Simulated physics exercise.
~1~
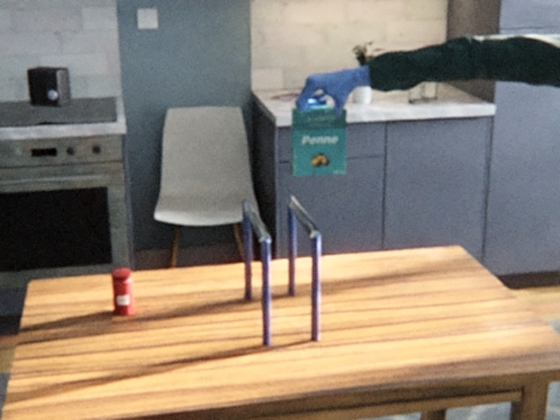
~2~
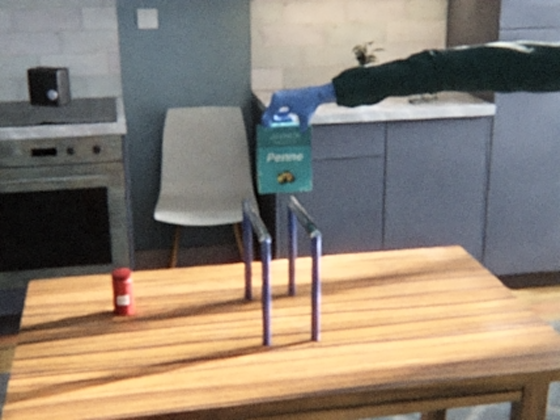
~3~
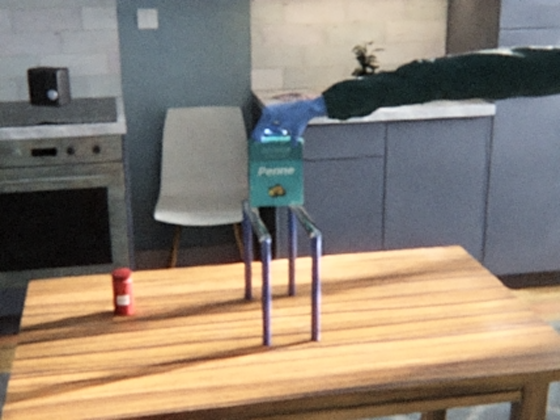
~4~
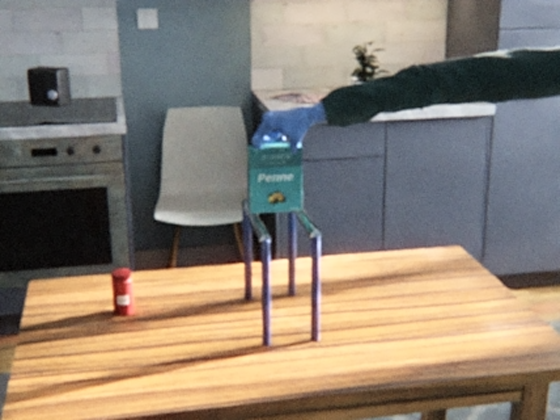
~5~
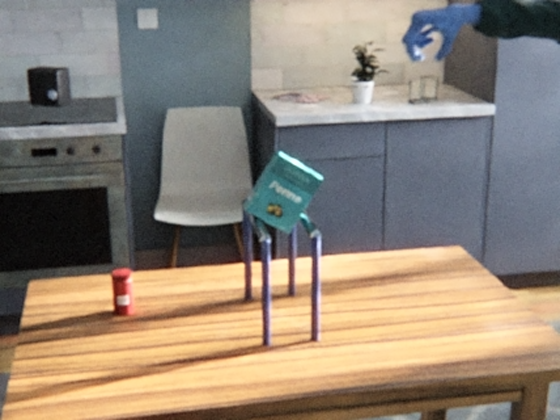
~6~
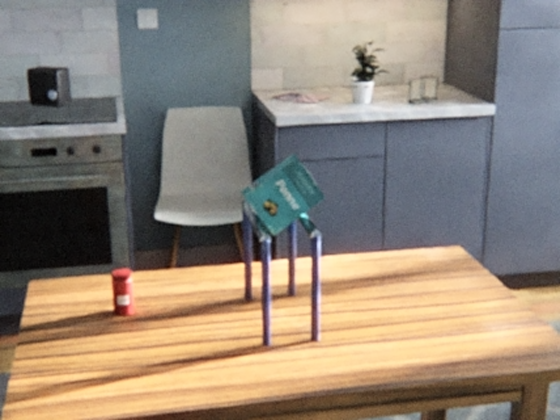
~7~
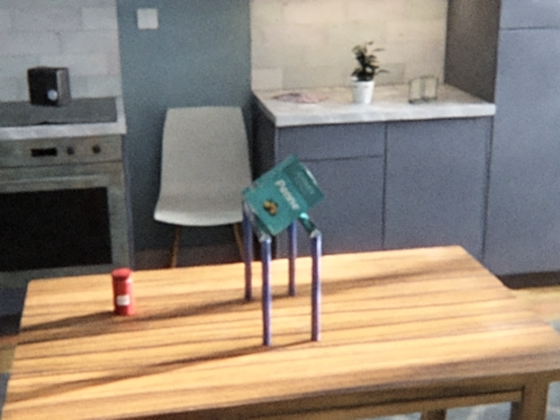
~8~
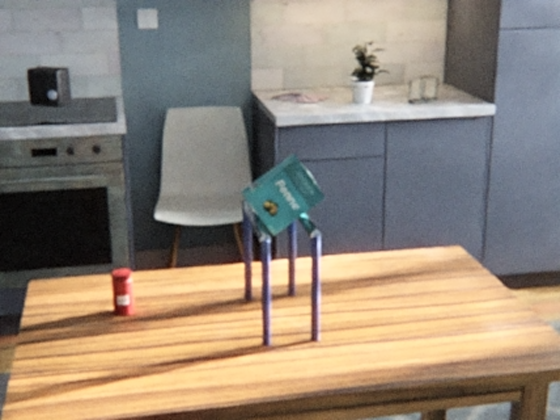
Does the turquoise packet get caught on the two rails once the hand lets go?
Yes, it tips over and lodges at a slant on top of the rails, staying above the table.
